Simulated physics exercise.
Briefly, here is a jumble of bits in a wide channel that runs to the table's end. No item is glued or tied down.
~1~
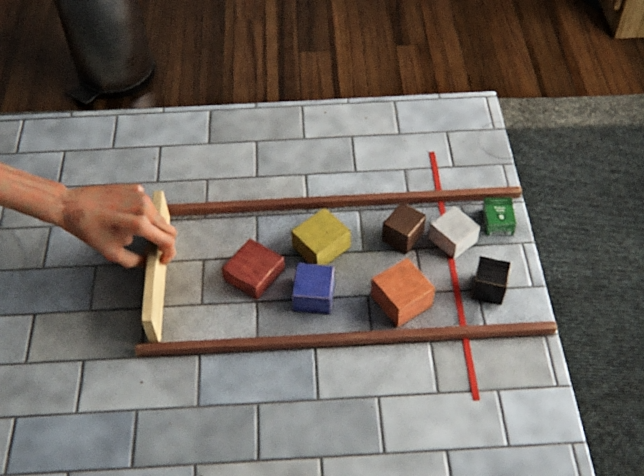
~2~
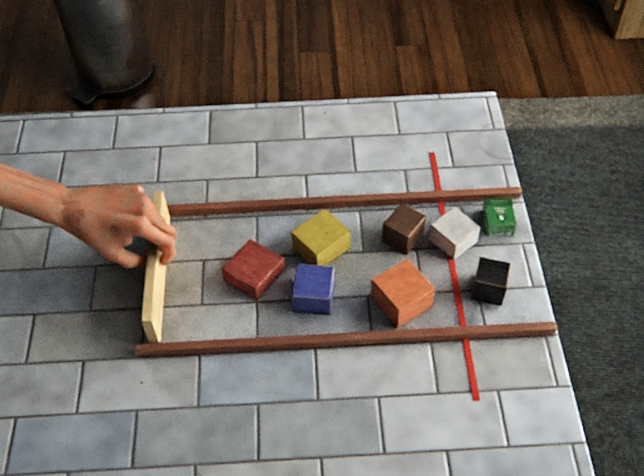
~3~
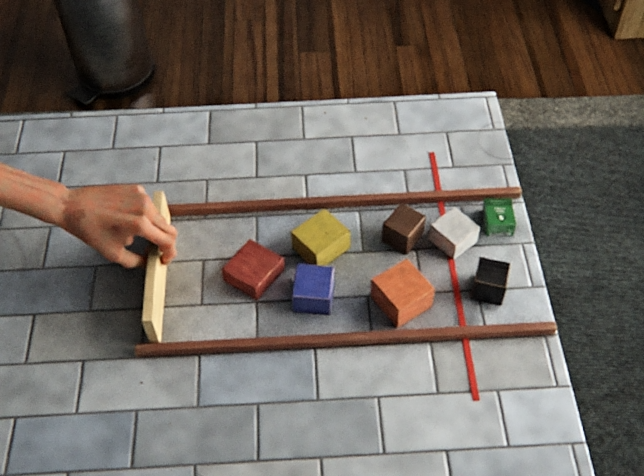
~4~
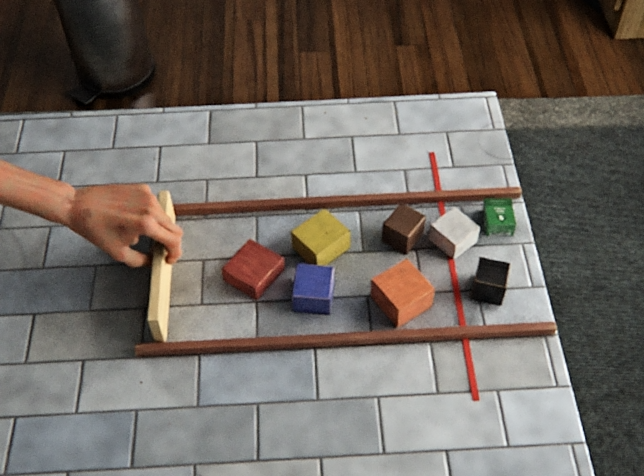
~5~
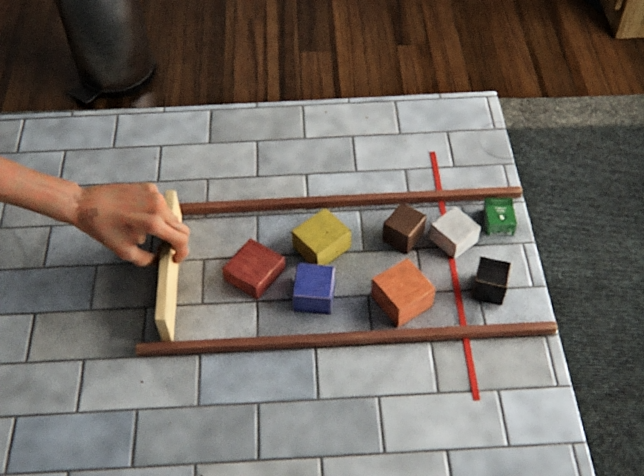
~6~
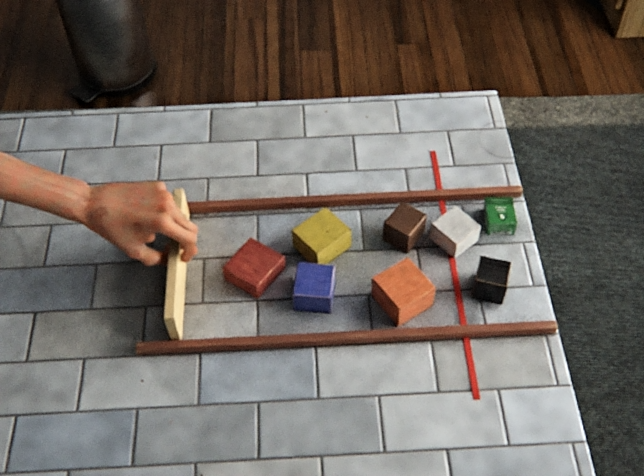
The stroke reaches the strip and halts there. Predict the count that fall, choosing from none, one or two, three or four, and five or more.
Missing from the table at the end: One or two.
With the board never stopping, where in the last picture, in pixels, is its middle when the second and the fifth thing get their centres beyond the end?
The first one at (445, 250), the next at (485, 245).
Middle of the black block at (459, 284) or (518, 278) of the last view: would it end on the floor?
Place by place, it is lost; falls.
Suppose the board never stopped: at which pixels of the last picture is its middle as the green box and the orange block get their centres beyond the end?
Estimated middle: (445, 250), and (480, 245) for the other.
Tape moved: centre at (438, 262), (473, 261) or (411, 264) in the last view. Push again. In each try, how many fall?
Try 1: 0; try 2: 3; try 3: 0.
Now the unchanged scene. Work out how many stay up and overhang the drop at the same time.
Answer: 1.
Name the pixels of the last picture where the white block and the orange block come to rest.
The white block ends up near (535, 237), and the orange block near (522, 283).
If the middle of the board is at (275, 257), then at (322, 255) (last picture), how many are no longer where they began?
3 by the first point, 3 by the second.
Soon after, none off yet; green box at rest near (500, 216); black block at rest near (492, 280); white block at rest near (455, 232).
Then, none off yet; green box at rest near (500, 216); black block at rest near (492, 280); white block moving near (464, 233).
At rest, the number that fall off is one or two; fallen, black block and green box.
